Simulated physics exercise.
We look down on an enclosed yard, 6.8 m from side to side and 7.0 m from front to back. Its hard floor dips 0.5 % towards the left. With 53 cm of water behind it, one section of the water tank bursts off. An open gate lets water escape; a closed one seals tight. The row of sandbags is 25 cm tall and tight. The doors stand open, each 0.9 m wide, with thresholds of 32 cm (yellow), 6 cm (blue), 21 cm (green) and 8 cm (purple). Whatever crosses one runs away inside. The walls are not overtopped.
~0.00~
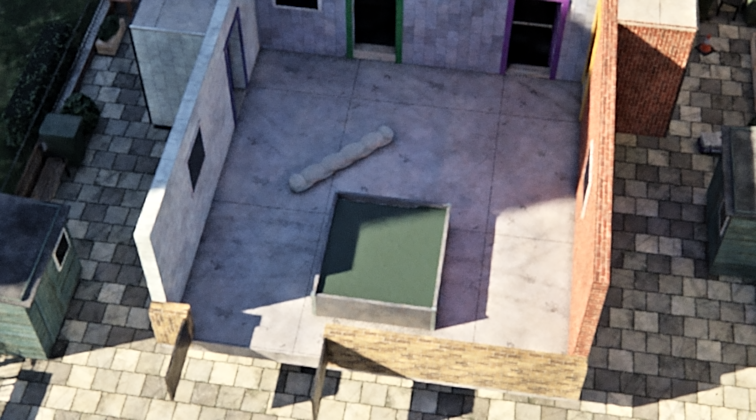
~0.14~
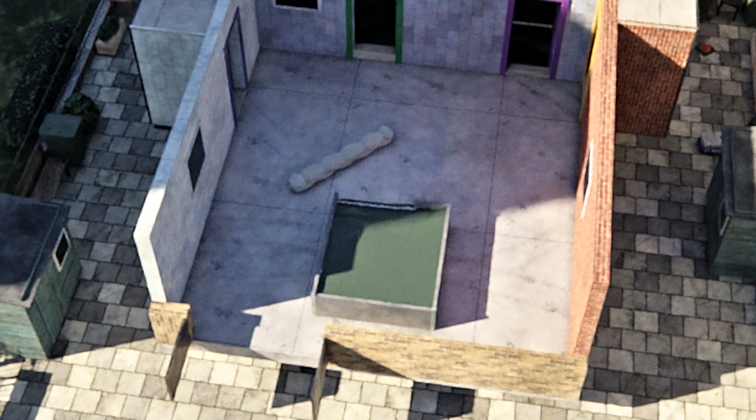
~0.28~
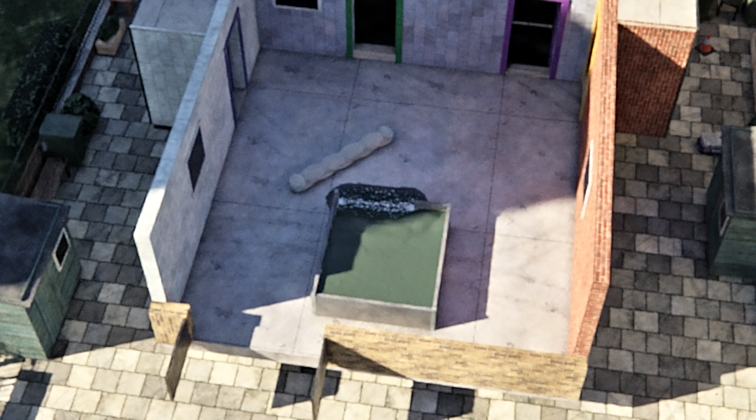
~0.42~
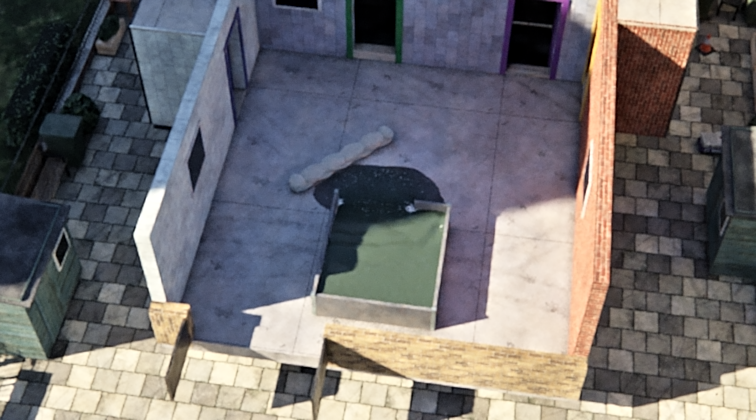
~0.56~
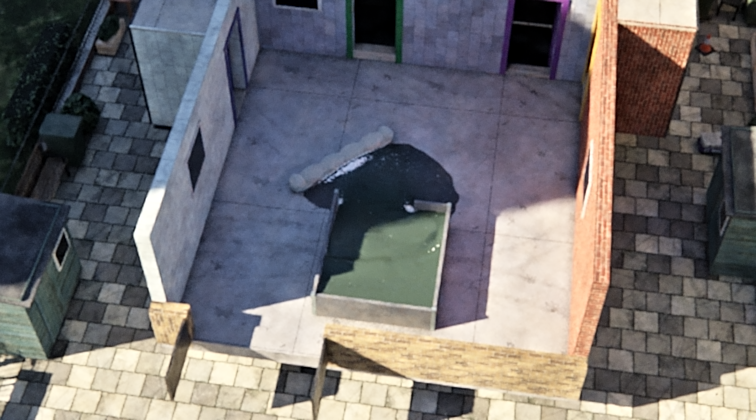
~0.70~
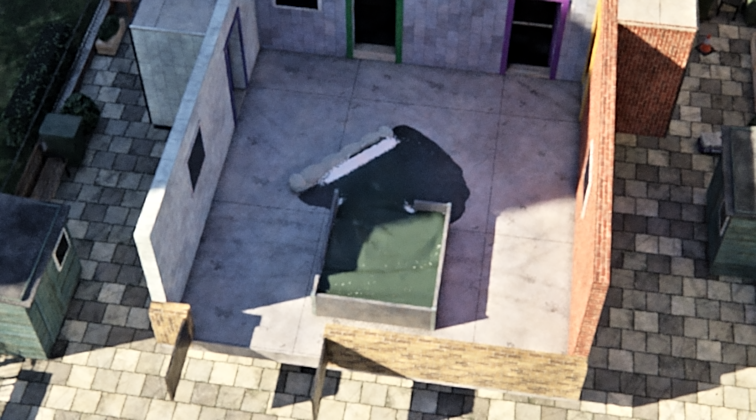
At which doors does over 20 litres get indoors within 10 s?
Within that time: At the yellow door it stays under the limit; at the blue door it keeps below the limit; at the green door it stays under the limit; at the purple door it goes over the limit.
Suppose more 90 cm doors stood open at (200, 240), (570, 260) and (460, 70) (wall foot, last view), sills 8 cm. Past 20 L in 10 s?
In turn: Not over, under, past it.
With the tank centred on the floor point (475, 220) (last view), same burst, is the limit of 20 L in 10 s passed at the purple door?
Against that limit: Purple past it.
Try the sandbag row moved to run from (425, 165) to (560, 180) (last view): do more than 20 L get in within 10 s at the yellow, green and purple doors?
Against that limit: Yellow below, green below, purple under.
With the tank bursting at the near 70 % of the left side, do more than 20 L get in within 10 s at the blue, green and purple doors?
Against that limit: Blue below, green below, purple under.
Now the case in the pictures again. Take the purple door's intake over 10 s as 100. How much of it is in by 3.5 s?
Some 25 per cent by then.
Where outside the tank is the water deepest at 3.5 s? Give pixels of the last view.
Around (579, 85).
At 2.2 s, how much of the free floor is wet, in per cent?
Some 35 per cent of it.
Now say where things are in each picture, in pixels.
Still water, 53 cm deep, in the water tank at (383, 251), in the first picture.
Water pours out on the water tank's far side and has run 0.8 m, to a hidden place; typically 8 cm deep outside, 53 cm at the water tank's back, in the second picture.
Water pours out on the water tank's far side and has run 1.0 m, to (334, 193); typically 10 cm deep outside, 53 cm at the water tank's back, in the third picture.
The front is at (415, 173), 1.3 m from the gap on the water tank's far side; 2.1 m2 of floor is under water; 53 cm left at the back of the water tank, in the fourth picture.
The front is at (407, 148), 1.8 m from the gap on the water tank's far side; 3.1 m2 of floor is under water; 53 cm left at the back of the water tank, in the fifth picture.
The front is at (407, 130), 2.3 m from the gap on the water tank's far side; 3.7 m2 of floor is under water; 51 cm left at the back of the water tank, in the sixth picture.
After 1.4 s water covers 20 % of the floor and is deepest (38 cm) near (345, 175); yellow door not reached, blue door not reached, green door not reached, purple door not reached.
After 2.2 s water covers 35 % of the floor and is deepest (34 cm) near (345, 175); yellow door not reached, blue door not reached, green door 2 cm at the sill, 0 L in, purple door 12 cm at the sill, 0 L in.
After 3.5 s water covers 45 % of the floor and is deepest (31 cm) near (579, 85); yellow door 26 cm at the sill, 0 L in, blue door not reached, green door 5 cm at the sill, 0 L in, purple door 15 cm at the sill, 26 L in.
After 6.0 s water covers 70 % of the floor and is deepest (14 cm) near (334, 181); yellow door 12 cm at the sill, 1 L in, blue door 4 cm at the sill, 0 L in, green door 3 cm at the sill, 0 L in, purple door 12 cm at the sill, 85 L in.
After 10.0 s water covers 95 % of the floor and is deepest (9 cm) near (497, 368); yellow door 6 cm at the sill, 1 L in, blue door 6 cm at the sill, 0 L in, green door 4 cm at the sill, 0 L in, purple door 7 cm at the sill, 98 L in.
